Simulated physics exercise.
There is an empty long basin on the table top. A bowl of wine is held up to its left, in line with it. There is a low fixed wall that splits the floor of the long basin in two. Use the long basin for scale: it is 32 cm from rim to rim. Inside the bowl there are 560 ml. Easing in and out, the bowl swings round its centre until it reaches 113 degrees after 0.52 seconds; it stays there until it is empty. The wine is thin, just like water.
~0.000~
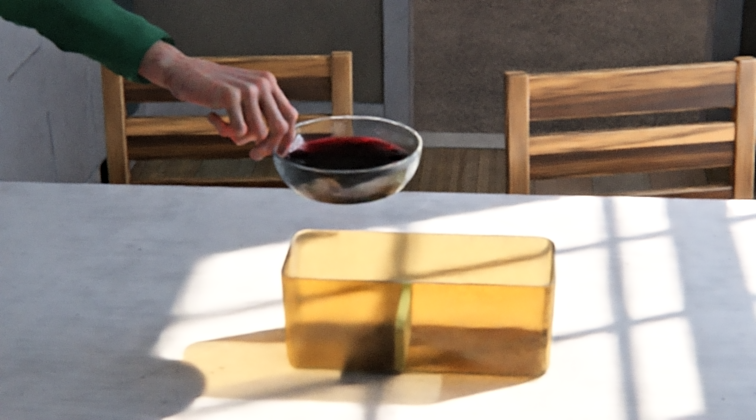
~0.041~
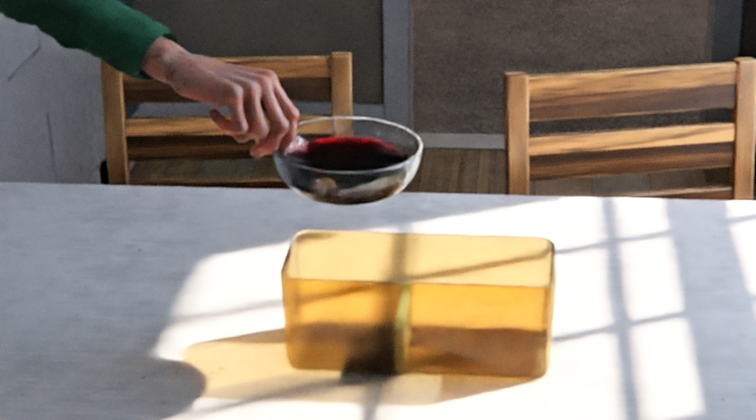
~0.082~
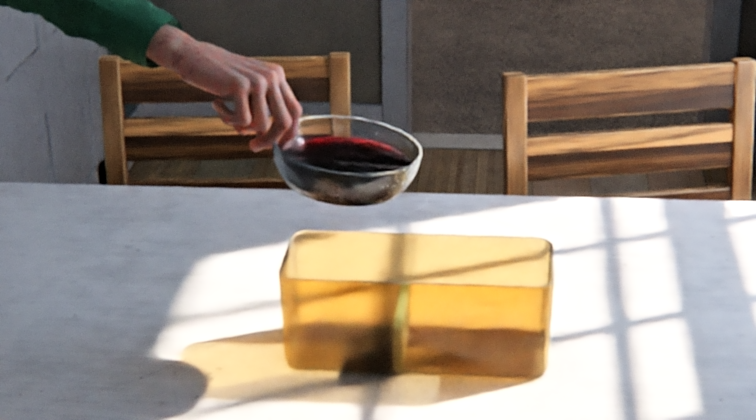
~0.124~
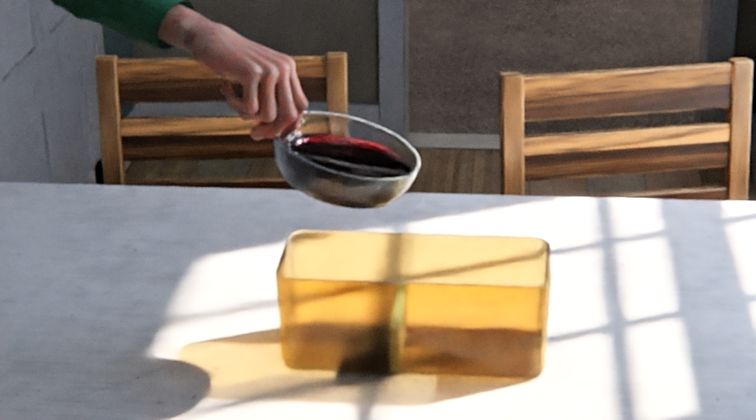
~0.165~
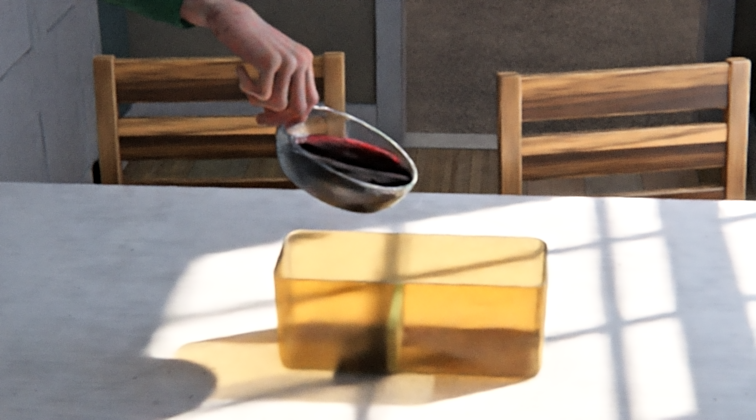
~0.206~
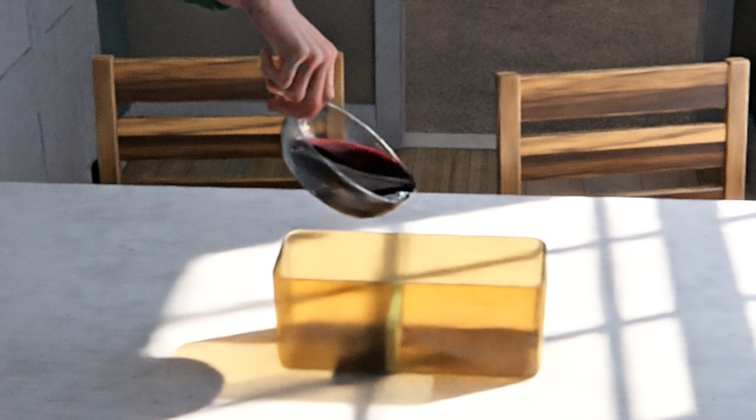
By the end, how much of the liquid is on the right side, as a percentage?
Around 83 percent.
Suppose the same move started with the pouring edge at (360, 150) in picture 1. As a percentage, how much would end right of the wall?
Then I'd expect something near 15 per cent.
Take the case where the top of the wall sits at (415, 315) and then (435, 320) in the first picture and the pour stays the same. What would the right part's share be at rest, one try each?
70 then 55 %.
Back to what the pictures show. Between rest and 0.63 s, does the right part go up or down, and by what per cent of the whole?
The right part's share grows by around 4 per cent.
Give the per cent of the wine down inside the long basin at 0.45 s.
About 90 per cent.
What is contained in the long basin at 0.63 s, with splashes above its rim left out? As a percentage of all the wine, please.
Reading: Approx. 88 %.
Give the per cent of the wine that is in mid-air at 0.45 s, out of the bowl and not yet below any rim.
9 per cent.
By 0.45 s the tilt is 108° and 0 per cent is still to pour, 7 is left of the wall and 84 right of it.
By 0.63 s the tilt is 113° and 0 per cent is still to pour, 9 is left of the wall and 79 right of it.
By 0.82 s the tilt is 113° and 1 per cent is still to pour, 13 is left of the wall and 83 right of it.
By 1.02 s the tilt is 113° and 0 per cent is still to pour, 14 is left of the wall and 83 right of it.
At rest 14 per cent lies left of the wall, 83 right of it and 2 outside.
